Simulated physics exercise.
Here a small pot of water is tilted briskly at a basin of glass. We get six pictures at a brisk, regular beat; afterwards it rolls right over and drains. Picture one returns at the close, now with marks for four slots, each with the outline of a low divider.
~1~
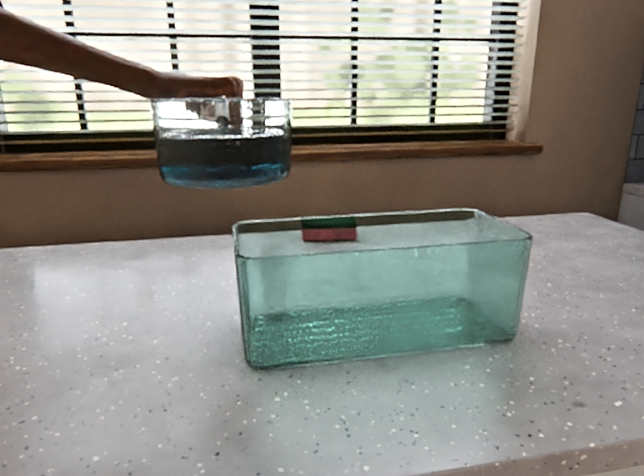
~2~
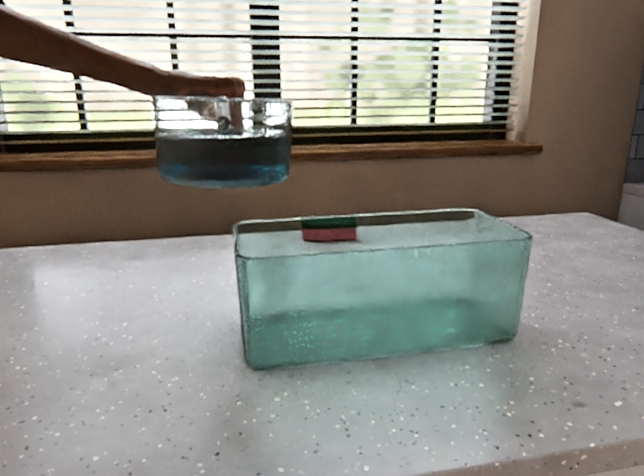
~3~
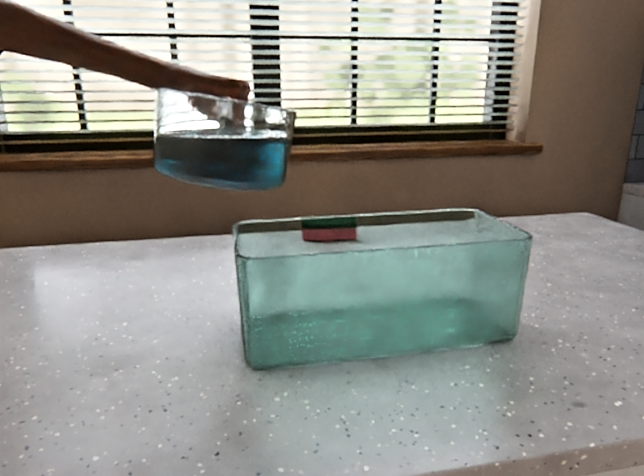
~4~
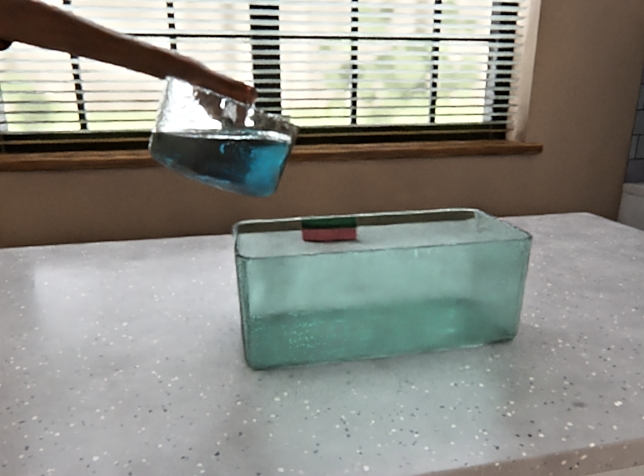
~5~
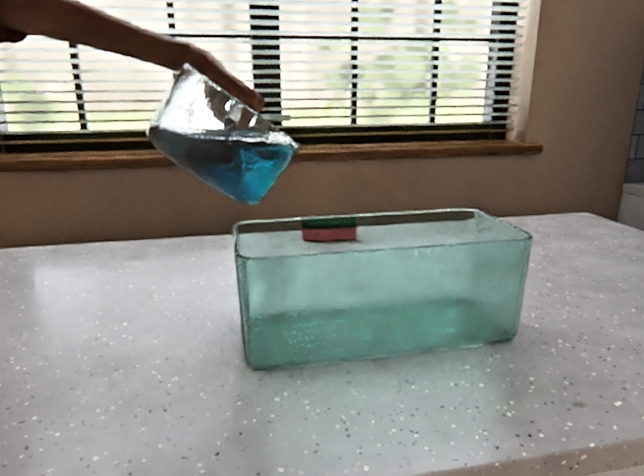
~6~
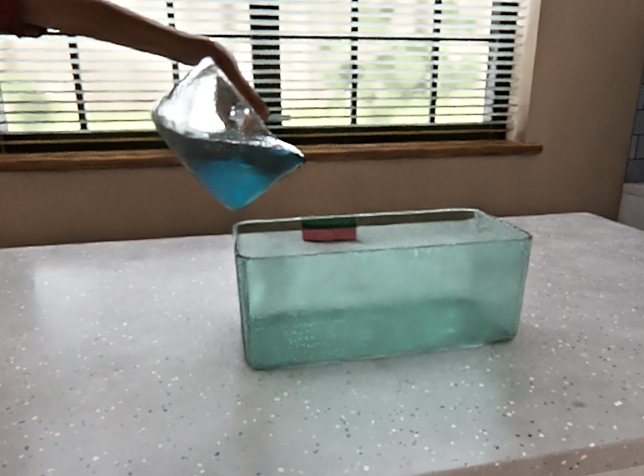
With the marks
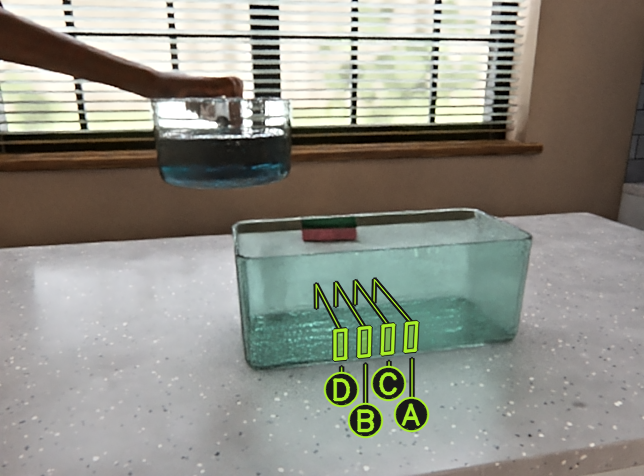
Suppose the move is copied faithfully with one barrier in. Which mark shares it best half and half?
The best position is D.
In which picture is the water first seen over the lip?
In picture 6.
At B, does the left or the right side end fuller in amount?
More ends on the left.
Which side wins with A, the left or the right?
The left side.
On the marked copy, A at (411, 358); B at (365, 364); C at (388, 361); D at (341, 367).
If A is chosen, about 77 % ends left of the wall and 20 % right of it.
If B is chosen, about 74 % ends left of the wall and 20 % right of it; 6 % is lost outside.
If C is chosen, about 73 % ends left of the wall and 23 % right of it; 5 % is lost outside.
If D is chosen, about 50 % ends left of the wall and 47 % right of it.
